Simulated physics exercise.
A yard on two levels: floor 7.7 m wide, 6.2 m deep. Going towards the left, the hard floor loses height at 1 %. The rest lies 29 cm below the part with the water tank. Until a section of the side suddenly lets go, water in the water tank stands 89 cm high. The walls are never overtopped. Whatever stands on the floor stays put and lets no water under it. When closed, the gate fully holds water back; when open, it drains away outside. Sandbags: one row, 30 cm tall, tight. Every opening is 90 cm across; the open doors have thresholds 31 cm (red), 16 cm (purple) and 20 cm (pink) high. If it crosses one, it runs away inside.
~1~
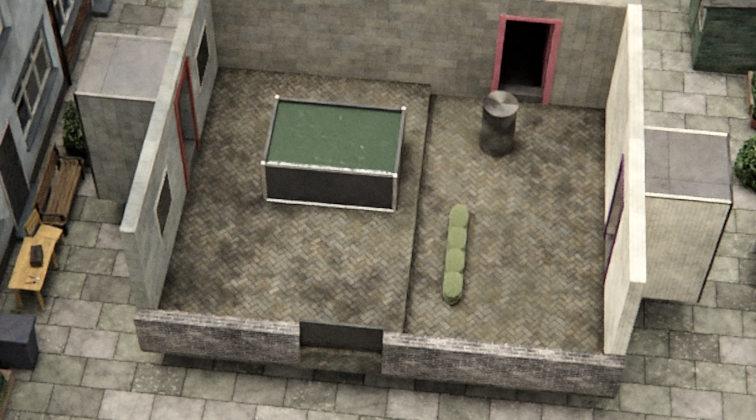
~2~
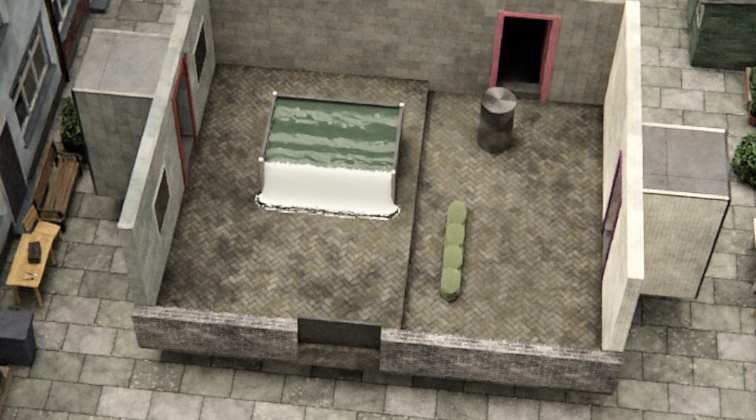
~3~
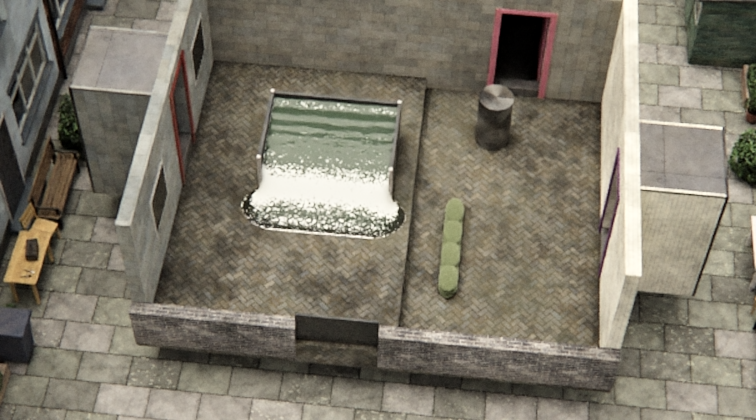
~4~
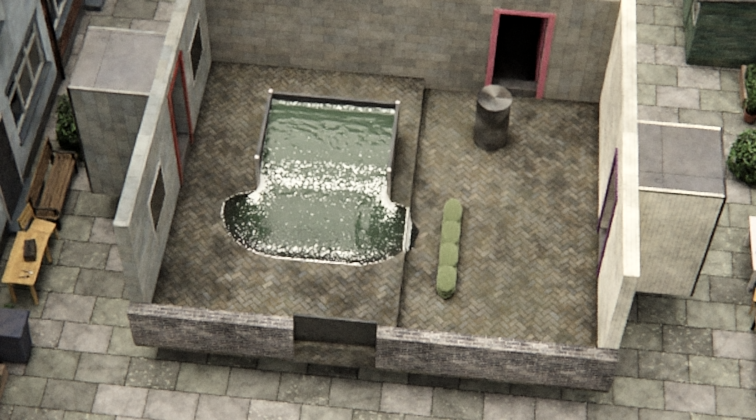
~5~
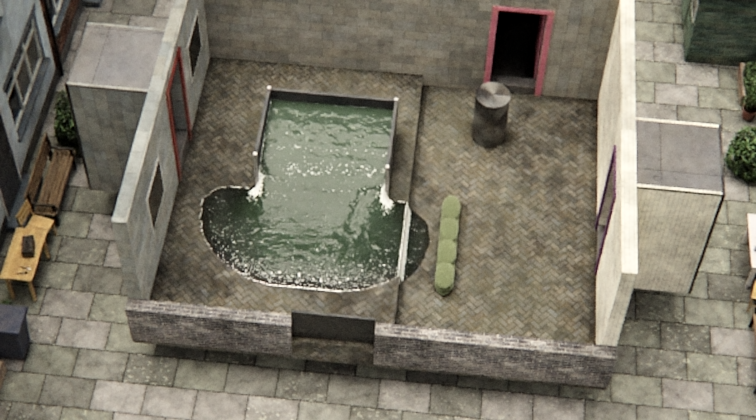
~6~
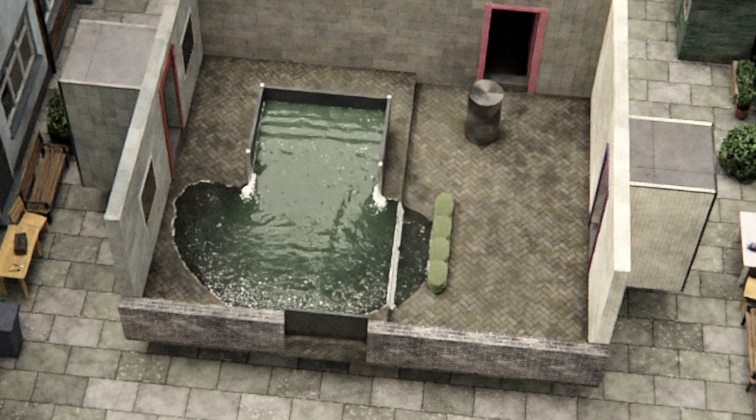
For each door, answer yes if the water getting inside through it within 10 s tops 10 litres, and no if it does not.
Red door - no, purple door - no, pink door - no.
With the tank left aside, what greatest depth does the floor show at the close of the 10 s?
Up to some 17 cm.
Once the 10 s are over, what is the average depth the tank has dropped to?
6 cm.
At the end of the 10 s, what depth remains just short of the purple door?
Roughly 3.5 centimetres.
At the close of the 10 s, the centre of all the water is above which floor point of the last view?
Around (390, 174) in the last picture.
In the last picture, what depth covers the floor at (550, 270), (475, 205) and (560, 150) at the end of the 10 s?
Roughly 5, 11, 12 cm.
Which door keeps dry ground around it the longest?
Door reached last: Pink.
A moment later water covers 30 % of the floor and is deepest (52 cm) near (287, 317); red door not reached, purple door not reached, pink door not reached.
Soon after water covers 40 % of the floor and is deepest (55 cm) near (139, 312); red door not reached, purple door not reached, pink door not reached.
Next water covers 55 % of the floor and is deepest (28 cm) near (139, 312); red door 11 cm at the sill, 0 L in, purple door 13 cm at the sill, 0 L in, pink door not reached.
Later on water covers 90 % of the floor and is deepest (23 cm) near (195, 88); red door 8 cm at the sill, 0 L in, purple door 7 cm at the sill, 0 L in, pink door 11 cm at the sill, 0 L in.
At the end water covers 95 % of the floor and is deepest (17 cm) near (463, 122); red door 7 cm at the sill, 0 L in, purple door 4 cm at the sill, 0 L in, pink door 13 cm at the sill, 0 L in.
